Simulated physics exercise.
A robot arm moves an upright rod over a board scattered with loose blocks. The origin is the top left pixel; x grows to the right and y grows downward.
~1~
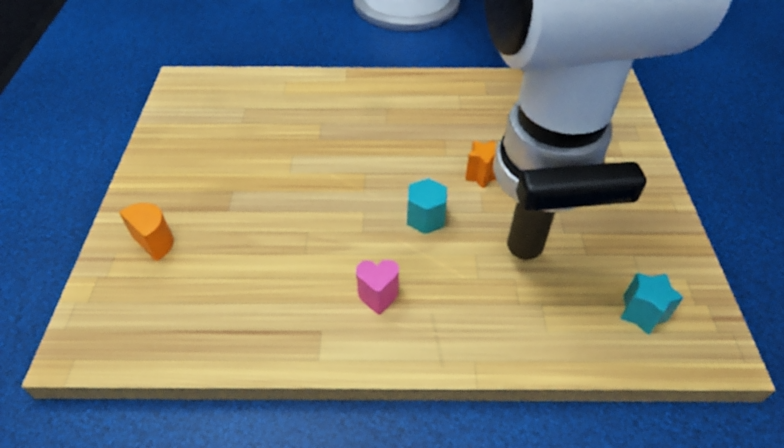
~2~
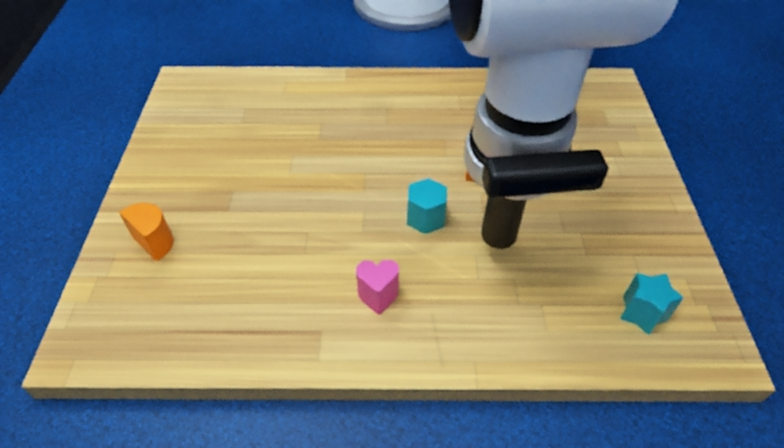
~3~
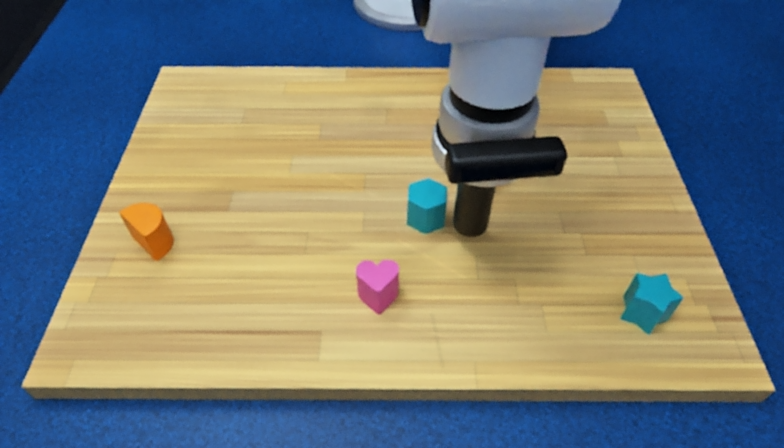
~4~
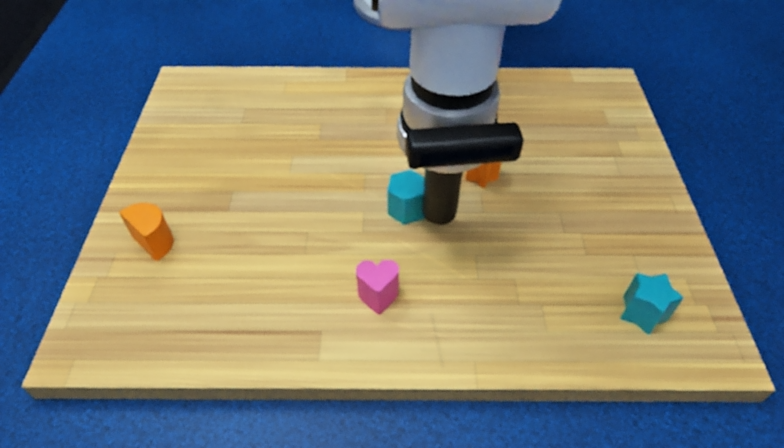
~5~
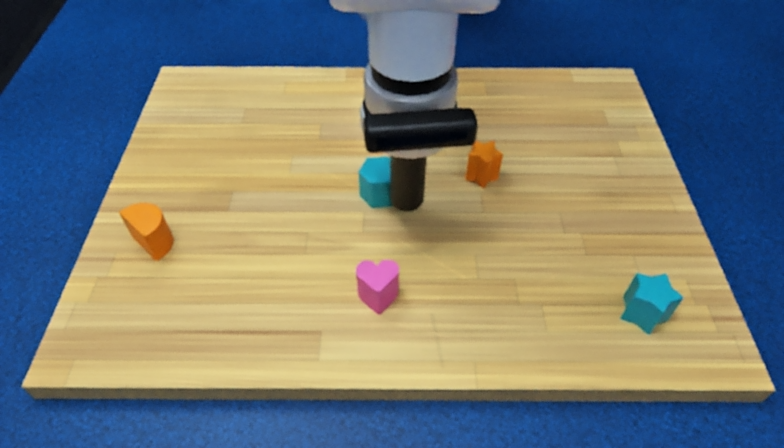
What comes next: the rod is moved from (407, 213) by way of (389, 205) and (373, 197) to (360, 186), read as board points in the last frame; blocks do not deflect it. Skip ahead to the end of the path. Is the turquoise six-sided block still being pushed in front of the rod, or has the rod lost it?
It sits in front of the rod.
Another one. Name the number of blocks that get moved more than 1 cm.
I expect one block to move.
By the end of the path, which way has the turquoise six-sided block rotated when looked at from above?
Viewed from overhead, the turquoise six-sided block winds up turned clockwise.
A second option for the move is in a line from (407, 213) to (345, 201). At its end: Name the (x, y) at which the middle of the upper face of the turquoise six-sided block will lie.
Roughly at (349, 151).
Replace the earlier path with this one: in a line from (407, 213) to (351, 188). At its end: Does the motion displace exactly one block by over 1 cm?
In short: Yes.
What follows on the original path. Halfway along, rod at (380, 188); turquoise six-sided block at (361, 154), turned 25° clockwise.
At the end, rod at (360, 173); turquoise six-sided block at (347, 138), turned 45° clockwise.
